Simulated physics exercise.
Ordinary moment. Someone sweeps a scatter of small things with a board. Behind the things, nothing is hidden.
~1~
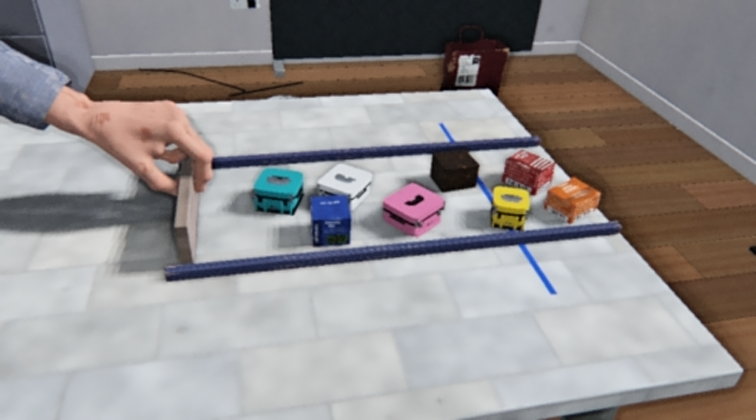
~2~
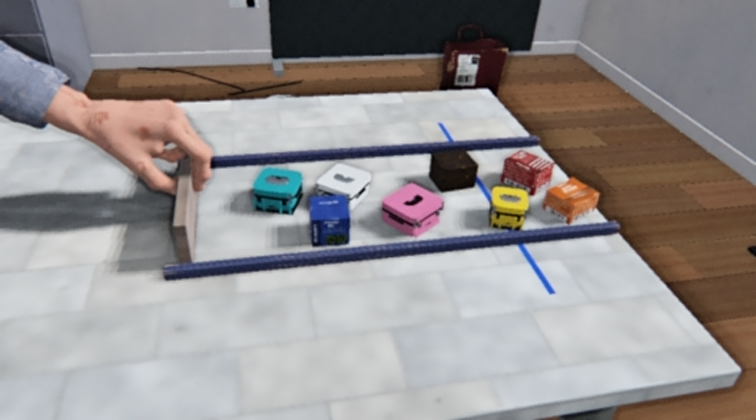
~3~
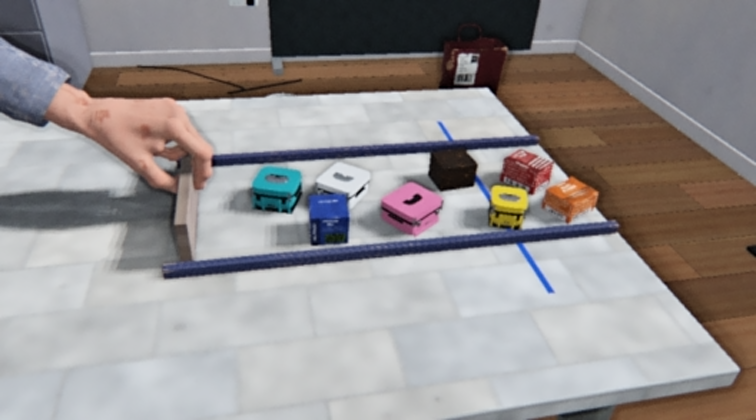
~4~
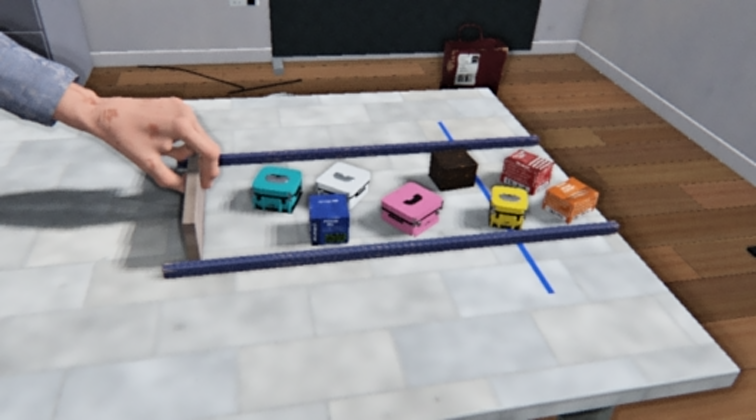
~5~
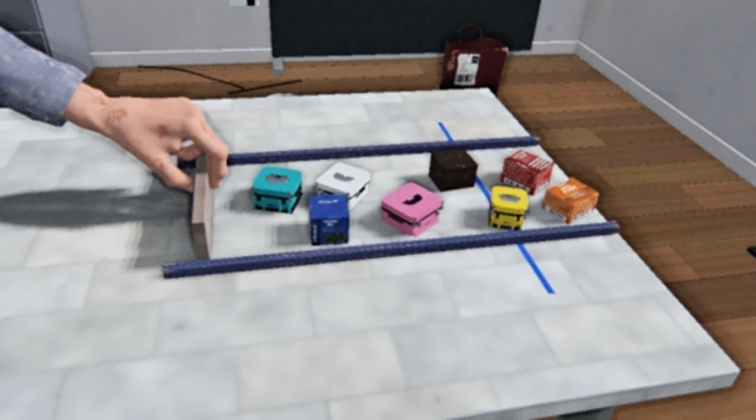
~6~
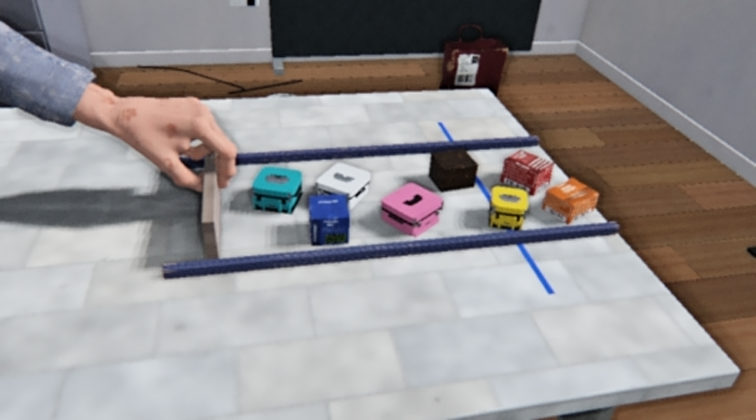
To begin with, a hand holds a board upright at the left end of two dark rails, with small colourful boxes and cases scattered between them on a pale tabletop. The board stays nearly still, then the hand slides it a short way right, while the scattered things stay put.
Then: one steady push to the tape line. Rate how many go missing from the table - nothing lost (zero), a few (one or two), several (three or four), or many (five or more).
A few, one or two.
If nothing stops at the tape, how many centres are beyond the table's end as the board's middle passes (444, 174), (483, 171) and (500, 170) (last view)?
Taking the three positions in turn, the counts come to 0, 2 and 4.
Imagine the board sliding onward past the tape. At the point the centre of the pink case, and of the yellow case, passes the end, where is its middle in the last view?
For the pink case, about (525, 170); for the yellow case, about (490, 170).
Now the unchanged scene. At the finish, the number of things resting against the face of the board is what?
In contact: 2.
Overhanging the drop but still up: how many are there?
My count gives 2.
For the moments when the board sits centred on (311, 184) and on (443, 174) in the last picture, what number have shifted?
It comes to 3 for the first spot, 8 for the other.
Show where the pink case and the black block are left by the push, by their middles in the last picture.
About (558, 205), and the other about (563, 162).
Soon after, none off yet; orange box at rest near (570, 201); red box at rest near (527, 173); yellow case at rest near (508, 209).
Then, none off yet; orange box moved a little near (586, 201); red box moved about its own width near (560, 172); yellow case moved about its own width near (548, 204).
By the end, the number that fall off is one or two; fallen, red box and orange box.
